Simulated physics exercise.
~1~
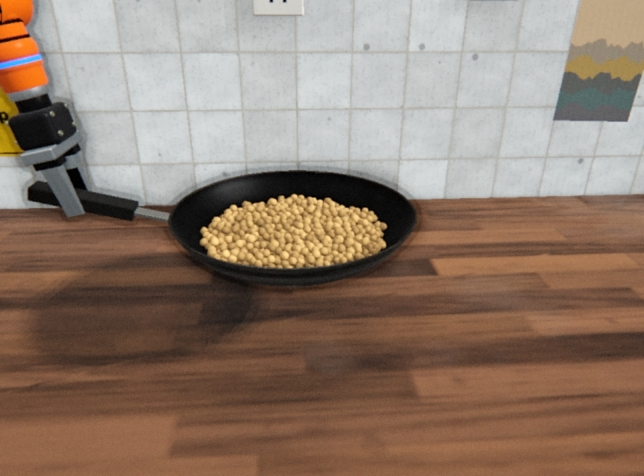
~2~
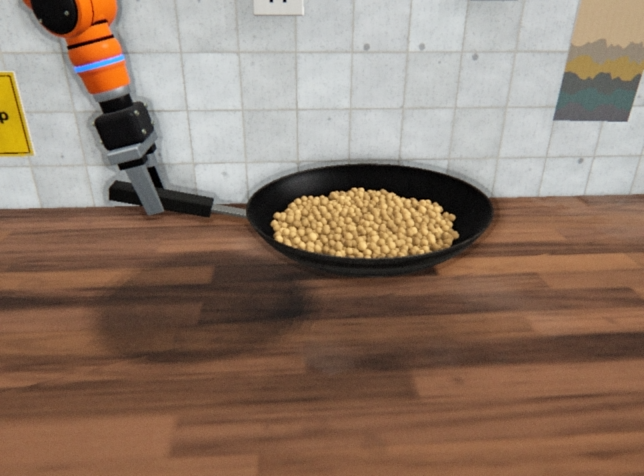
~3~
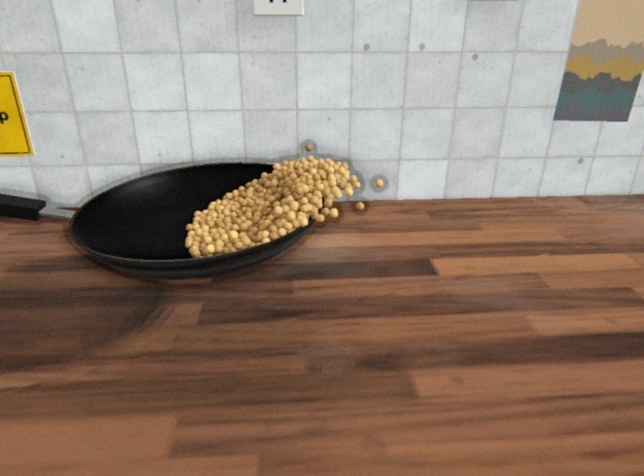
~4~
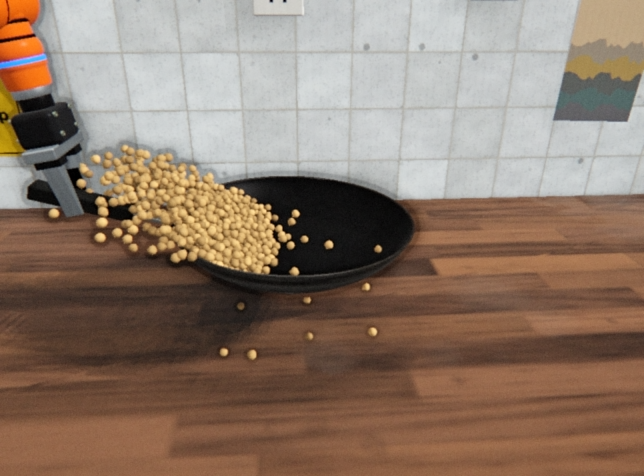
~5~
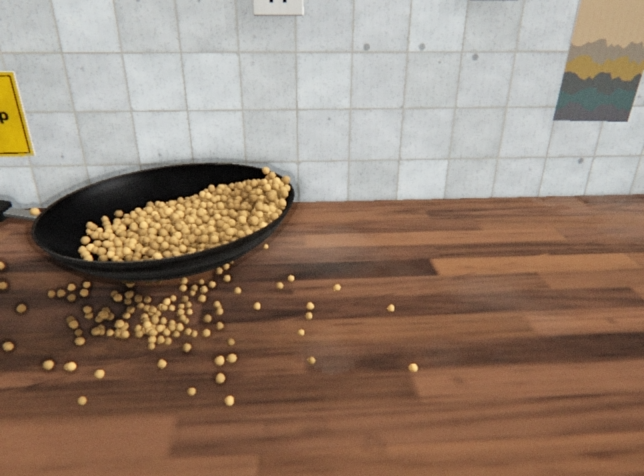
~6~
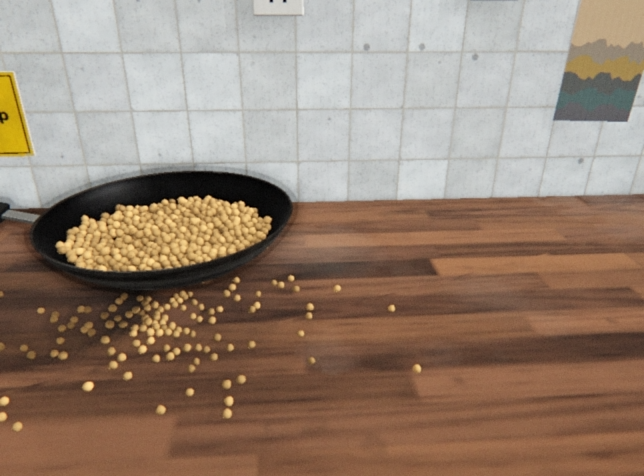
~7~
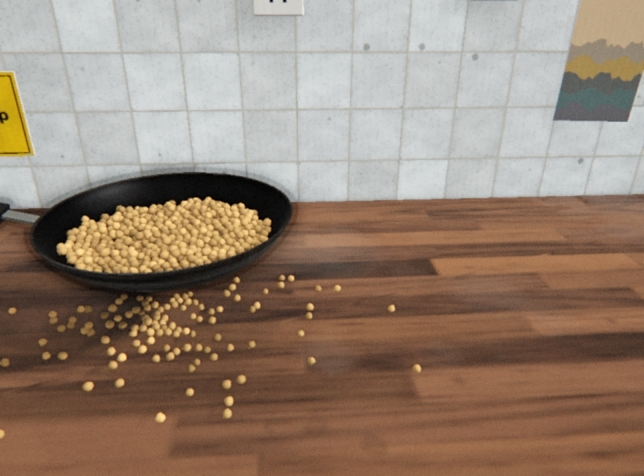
A black frying pan full of chickpeas, held by an orange robot arm, slid right, then left, right and left again, sloshing its load and spilling some over the edge, and finally stopped at the left, still mostly full, with chickpeas scattered across the wooden counter.
